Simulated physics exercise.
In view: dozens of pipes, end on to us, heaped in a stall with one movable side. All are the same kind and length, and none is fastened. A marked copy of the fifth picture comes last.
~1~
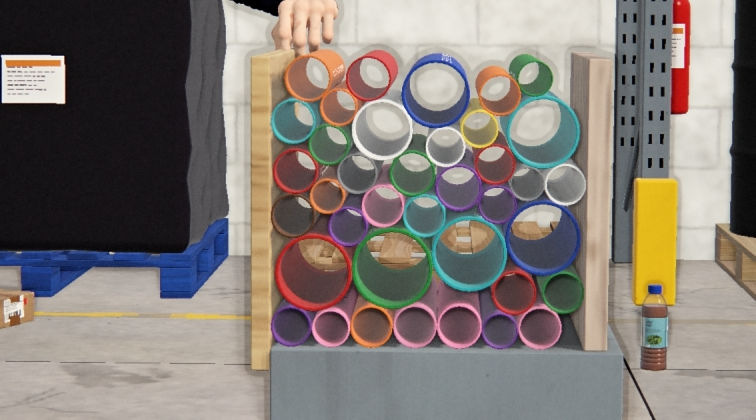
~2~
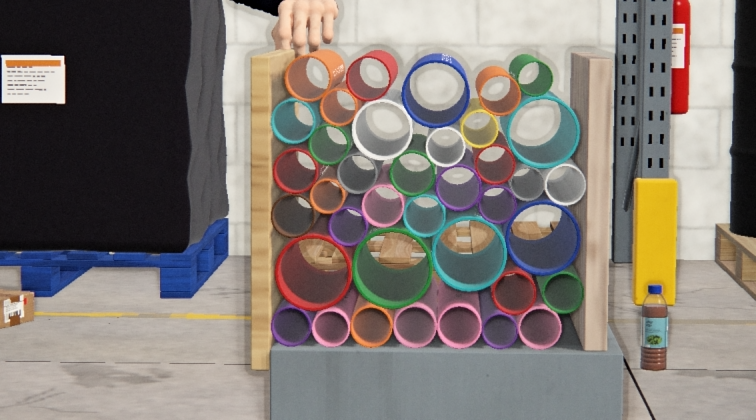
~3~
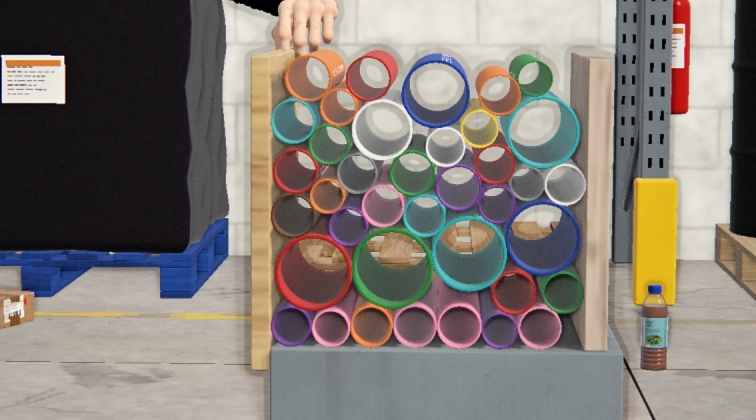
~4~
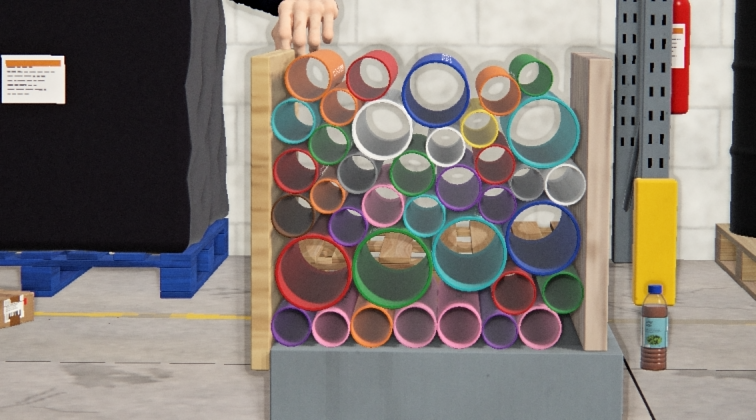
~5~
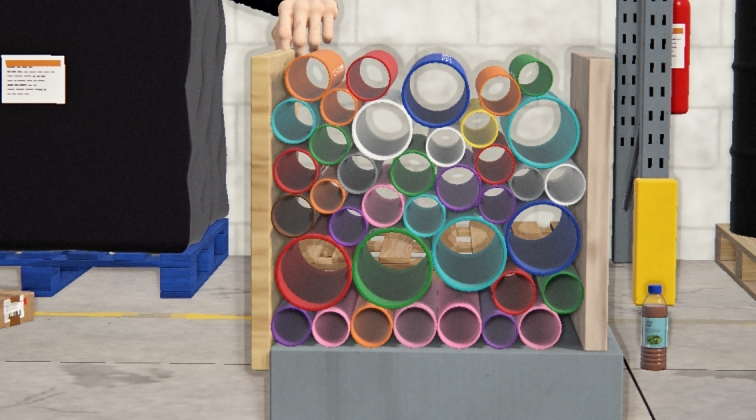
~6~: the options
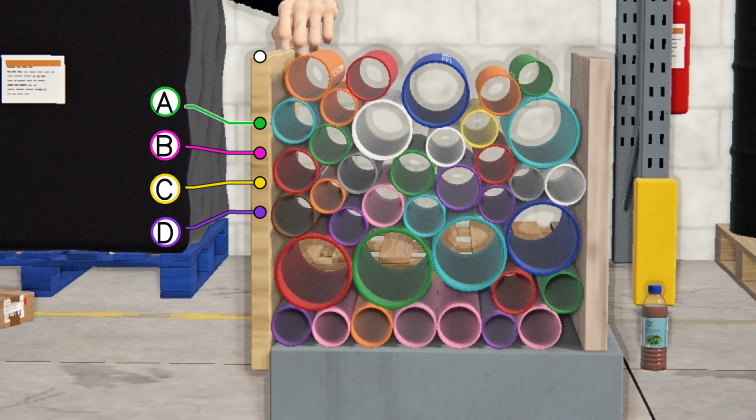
In a warehouse, colourful pipes of different widths sat stacked between two upright boards on a grey base, while a hand rested at the top of the left board and nothing visibly moved.
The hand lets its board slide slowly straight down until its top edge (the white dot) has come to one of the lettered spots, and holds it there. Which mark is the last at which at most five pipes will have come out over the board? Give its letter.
Mark C is as low as it can go.
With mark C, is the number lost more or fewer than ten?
Fewer than ten.
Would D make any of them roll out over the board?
Yes, at D.
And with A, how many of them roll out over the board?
It comes to none.
On the marked copy, A at (260, 124); B at (260, 153); C at (260, 183); D at (260, 212); the white dot at (260, 57).
Following C. Soon after the start, top of the board (271, 118).
Later, top of the board (271, 182).
In the end, top of the board (271, 182), two out over the board.
As for the rest, A none out over the board; B none out over the board; D six out over the board.
